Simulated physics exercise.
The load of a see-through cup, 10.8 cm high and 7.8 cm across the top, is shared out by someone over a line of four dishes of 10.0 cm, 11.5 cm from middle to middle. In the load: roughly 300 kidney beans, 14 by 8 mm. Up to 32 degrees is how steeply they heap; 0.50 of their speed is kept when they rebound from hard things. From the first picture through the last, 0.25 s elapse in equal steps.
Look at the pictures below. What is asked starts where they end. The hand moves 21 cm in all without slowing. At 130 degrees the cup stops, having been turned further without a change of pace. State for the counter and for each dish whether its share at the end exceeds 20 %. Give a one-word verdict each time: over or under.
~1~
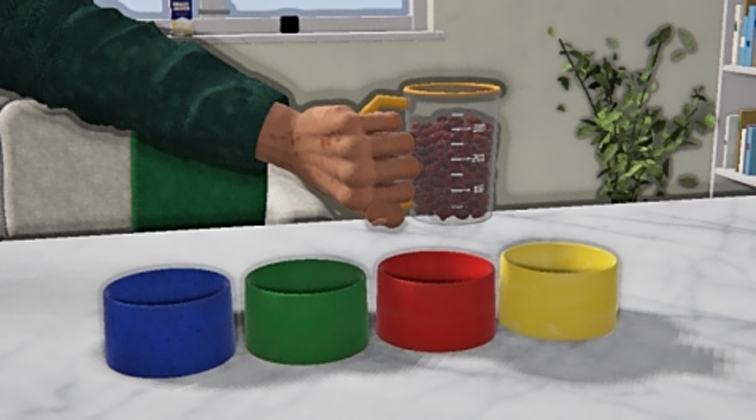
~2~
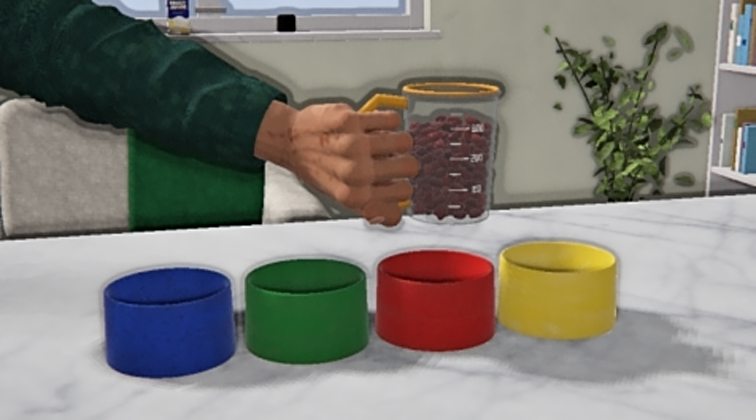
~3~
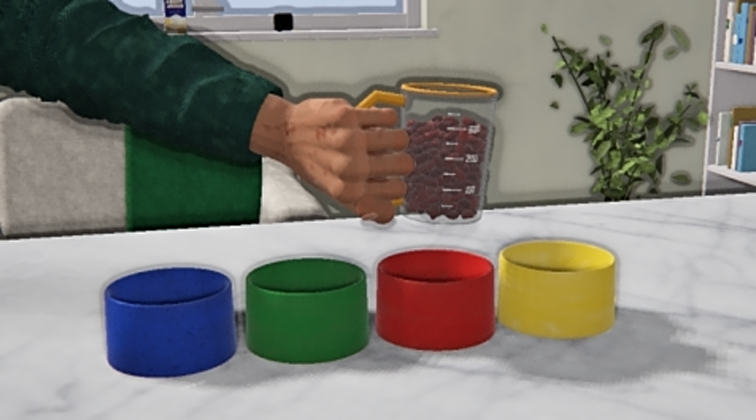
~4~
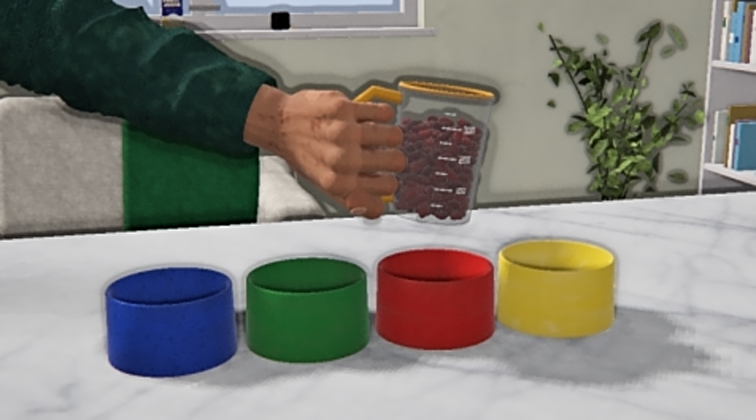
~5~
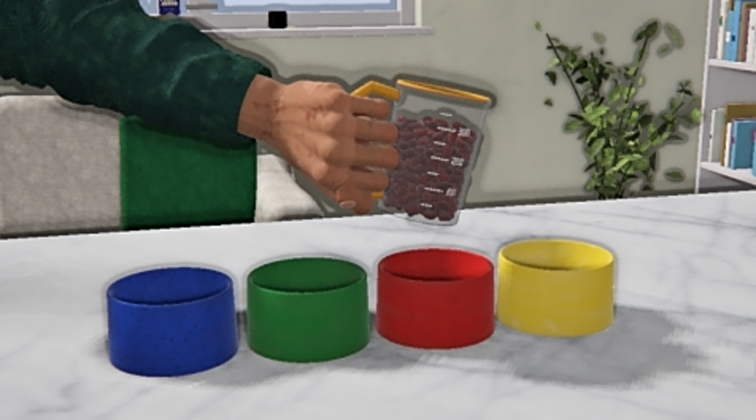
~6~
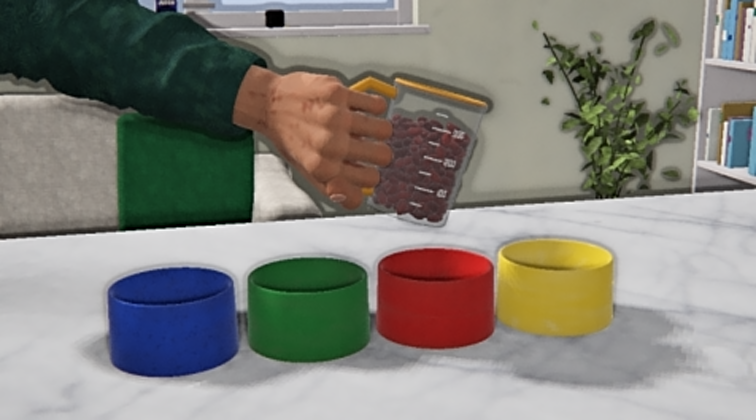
As I see it, red dish: Within a fifth. Blue dish: Within a fifth. Green dish: Beyond a fifth. Yellow dish: Within a fifth. Counter: Within a fifth.
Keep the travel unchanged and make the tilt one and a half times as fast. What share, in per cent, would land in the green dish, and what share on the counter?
In that case you'd see green at 50 and the counter at 30.
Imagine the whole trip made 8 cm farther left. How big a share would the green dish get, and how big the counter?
I'd expect green at 10 and the counter at 20.
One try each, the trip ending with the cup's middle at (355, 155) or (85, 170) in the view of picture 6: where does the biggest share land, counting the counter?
Try 1 - red; try 2 - green.
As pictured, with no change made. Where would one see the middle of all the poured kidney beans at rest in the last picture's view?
After settling, the middle sits near (302, 309).
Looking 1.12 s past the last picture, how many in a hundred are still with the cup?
I reckon around 75 per cent.
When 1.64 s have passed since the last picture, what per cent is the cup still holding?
Approx. 0 % - an estimate.
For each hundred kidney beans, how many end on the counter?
Estimate: Around 0 %.
Then, 0.67 s after the last picture, tilt 76 degrees; cup holds 100 %.
Then, 1.12 s after the last picture, tilt 116 degrees; cup holds 75 %, green 20 %.
Then, 1.64 s after the last picture, tilt 130 degrees; cup holds 0 %, green 100 %.
In the end, red 0 %, blue 0 %, green 100 %, yellow 0 %, counter 0 %.
